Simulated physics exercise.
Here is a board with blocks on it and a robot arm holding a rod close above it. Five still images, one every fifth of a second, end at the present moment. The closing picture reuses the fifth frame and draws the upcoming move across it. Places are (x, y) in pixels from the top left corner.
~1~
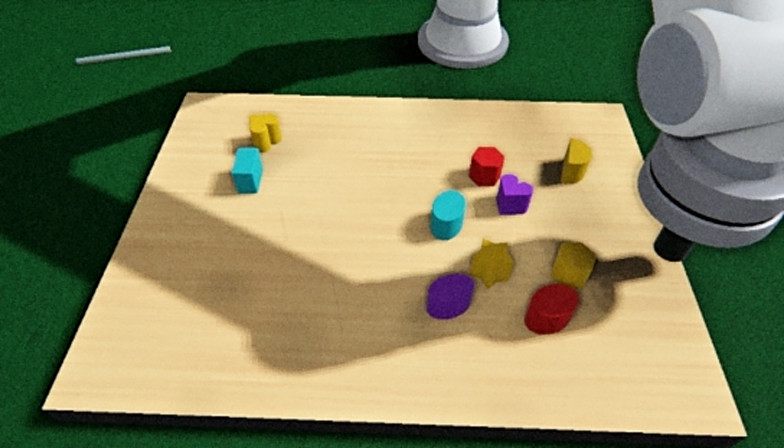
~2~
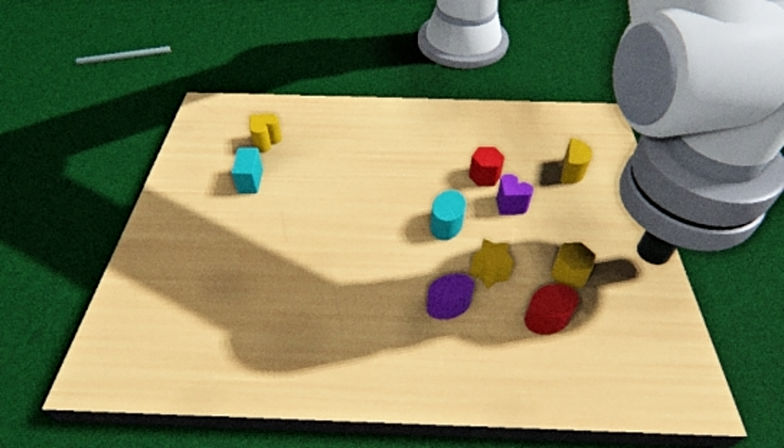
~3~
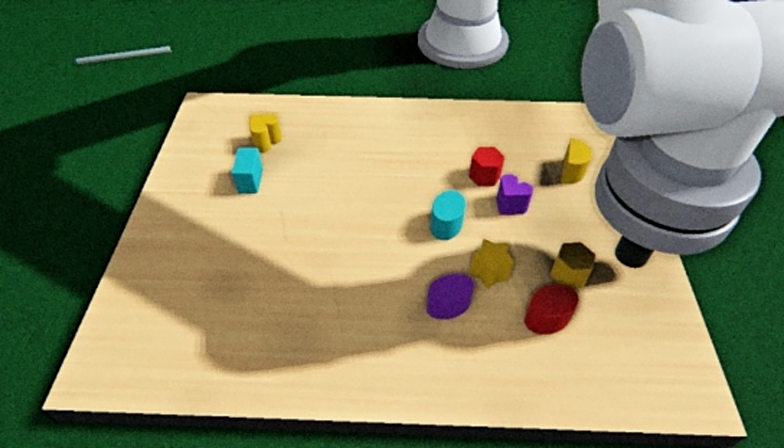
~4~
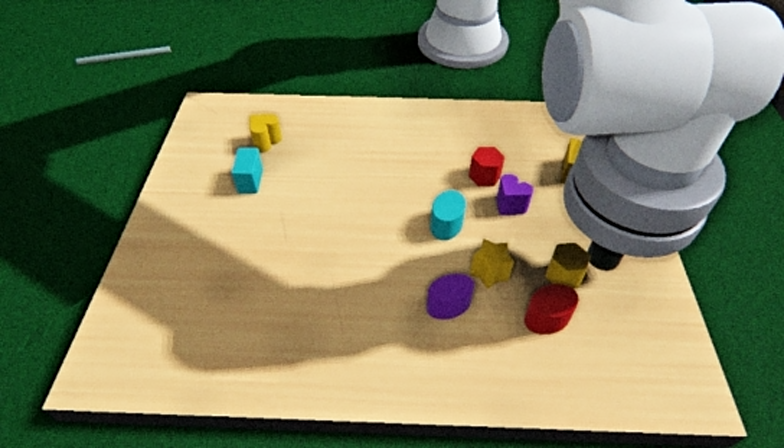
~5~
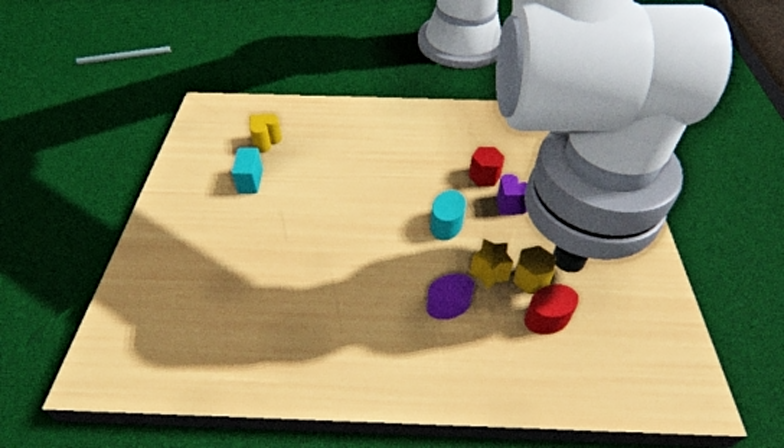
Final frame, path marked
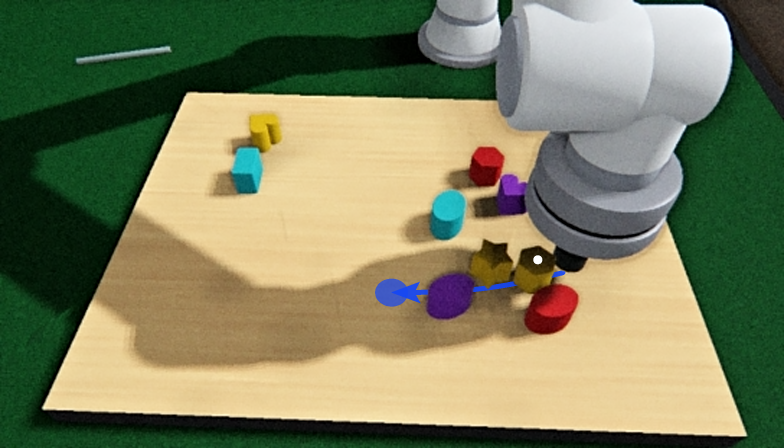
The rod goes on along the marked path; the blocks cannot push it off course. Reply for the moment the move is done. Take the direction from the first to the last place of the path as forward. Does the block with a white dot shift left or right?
It's pushed left.
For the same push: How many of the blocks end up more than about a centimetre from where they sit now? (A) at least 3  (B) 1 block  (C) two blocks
A.
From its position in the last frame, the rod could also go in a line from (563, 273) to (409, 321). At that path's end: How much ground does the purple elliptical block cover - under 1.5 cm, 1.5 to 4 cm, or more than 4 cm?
The shift is above 4 cm.
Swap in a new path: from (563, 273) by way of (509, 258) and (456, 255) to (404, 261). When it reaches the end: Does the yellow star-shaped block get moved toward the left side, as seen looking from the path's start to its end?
I believe so.
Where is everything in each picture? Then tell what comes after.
In the first picture, rod tip at (669, 250); block tops, purple elliptical block at (452, 287); yellow star-shaped block at (494, 253); yellow hexagonal block at (577, 255); red elliptical block at (555, 300).
In the second picture, rod at (653, 253); blocks unchanged.
In the third picture, rod at (631, 256); blocks unchanged.
In the fourth picture, rod at (603, 258); yellow hexagonal block at (572, 256).
In the fifth picture, rod at (568, 260); purple elliptical block at (452, 287); yellow star-shaped block at (494, 253); yellow hexagonal block at (538, 260); red elliptical block at (555, 300).
Path on the board, from (563, 273) by way of (480, 289) to (392, 292); the dot is on the yellow hexagonal block.
On the path given first. One third of the way, rod at (512, 272); purple elliptical block at (446, 290); yellow star-shaped block at (469, 254), turned 60° clockwise; yellow hexagonal block at (486, 281), turned 35° anticlockwise.
Two thirds of the way, rod at (453, 279); purple elliptical block at (421, 316), turned 90° clockwise; yellow star-shaped block at (440, 249); yellow hexagonal block at (455, 304).
At the end, rod at (392, 280); purple elliptical block at (420, 317), turned 95° clockwise; yellow star-shaped block at (431, 248), turned 180° clockwise; yellow hexagonal block at (452, 304), turned 145° anticlockwise; red elliptical block in place.
